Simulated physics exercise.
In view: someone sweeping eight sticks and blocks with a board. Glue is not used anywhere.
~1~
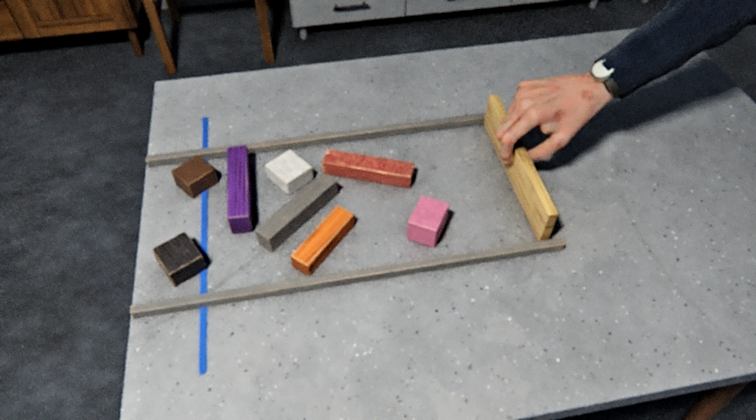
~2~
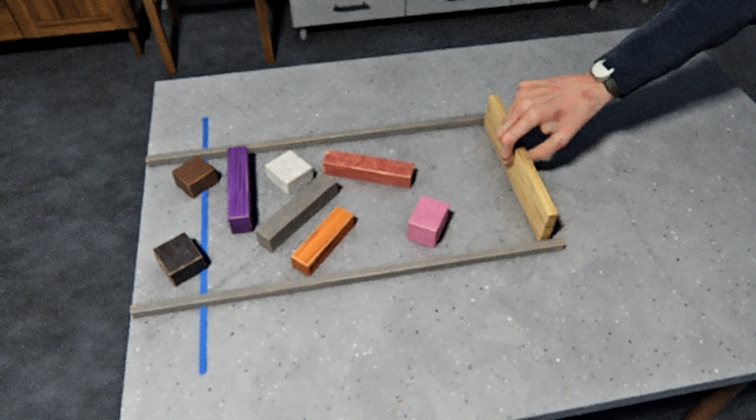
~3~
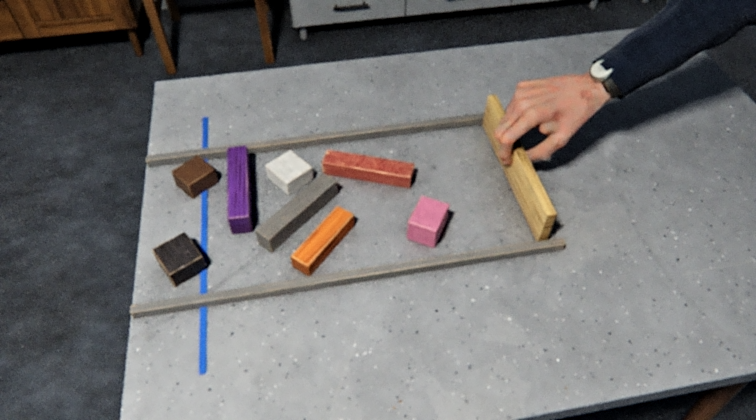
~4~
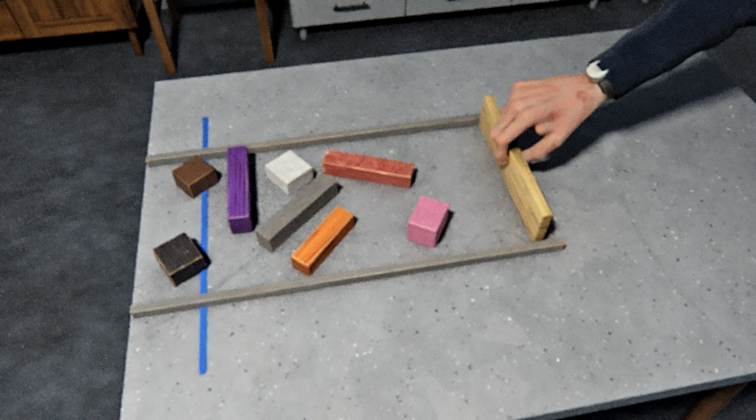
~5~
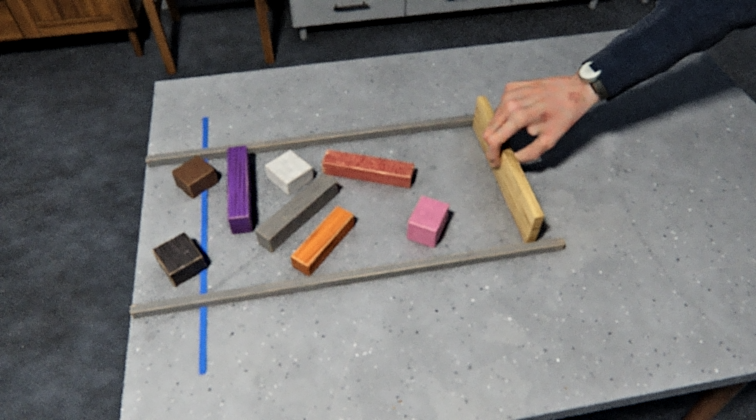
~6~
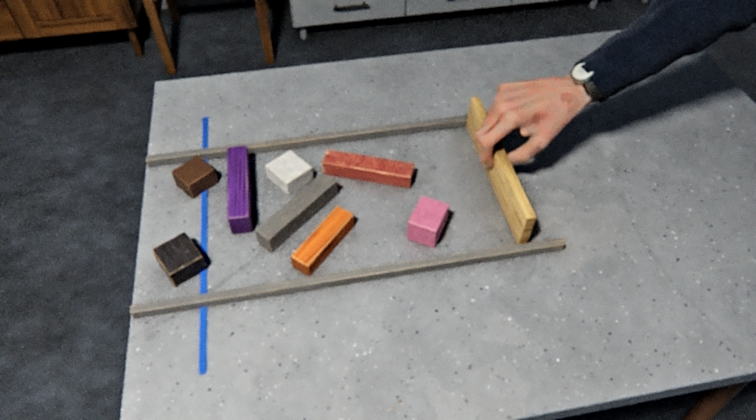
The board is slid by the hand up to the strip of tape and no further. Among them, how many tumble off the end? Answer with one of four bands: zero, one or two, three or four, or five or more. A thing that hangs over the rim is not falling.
Three or four.
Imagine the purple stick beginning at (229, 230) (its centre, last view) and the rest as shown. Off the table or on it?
That purple stick heads down.
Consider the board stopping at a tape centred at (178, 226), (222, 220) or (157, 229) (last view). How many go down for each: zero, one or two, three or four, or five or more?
Trial 1 - 5 or more; trial 2 - three or four; trial 3 - at least five.
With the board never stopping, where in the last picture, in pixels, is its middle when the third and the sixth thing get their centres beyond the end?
At the first moment about (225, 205), at the next about (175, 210).
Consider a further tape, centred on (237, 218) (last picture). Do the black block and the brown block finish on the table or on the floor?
Black block: Is gone, brown block: Is gone.
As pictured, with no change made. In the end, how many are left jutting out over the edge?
The number would be 4.
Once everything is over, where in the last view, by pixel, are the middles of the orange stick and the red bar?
Close to (161, 257); the other close to (165, 187).
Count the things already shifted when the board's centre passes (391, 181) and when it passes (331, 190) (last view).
Moved so far: 2, then 6.
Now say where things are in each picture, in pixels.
Black block (180, 259); brown block (195, 177); purple stick (240, 188); board (517, 164); tape (204, 222), in the first frame.
Brown block (195, 177); pink block (428, 221), in the second frame.
Purple stick (240, 188); orange stick (324, 240), in the third frame.
Black block (180, 259); white block (289, 172), in the fourth frame.
Brown block (195, 177); red bar (368, 169), in the fifth frame.
Black block (180, 259); brown block (195, 177); purple stick (240, 188); board (497, 166); tape (204, 222), in the sixth frame.
A little later, none off yet; black block at rest near (180, 259); brown block at rest near (195, 177); purple stick at rest near (240, 188).
When it is over, the number that fall off is three or four; down, purple stick, brown block and black block.
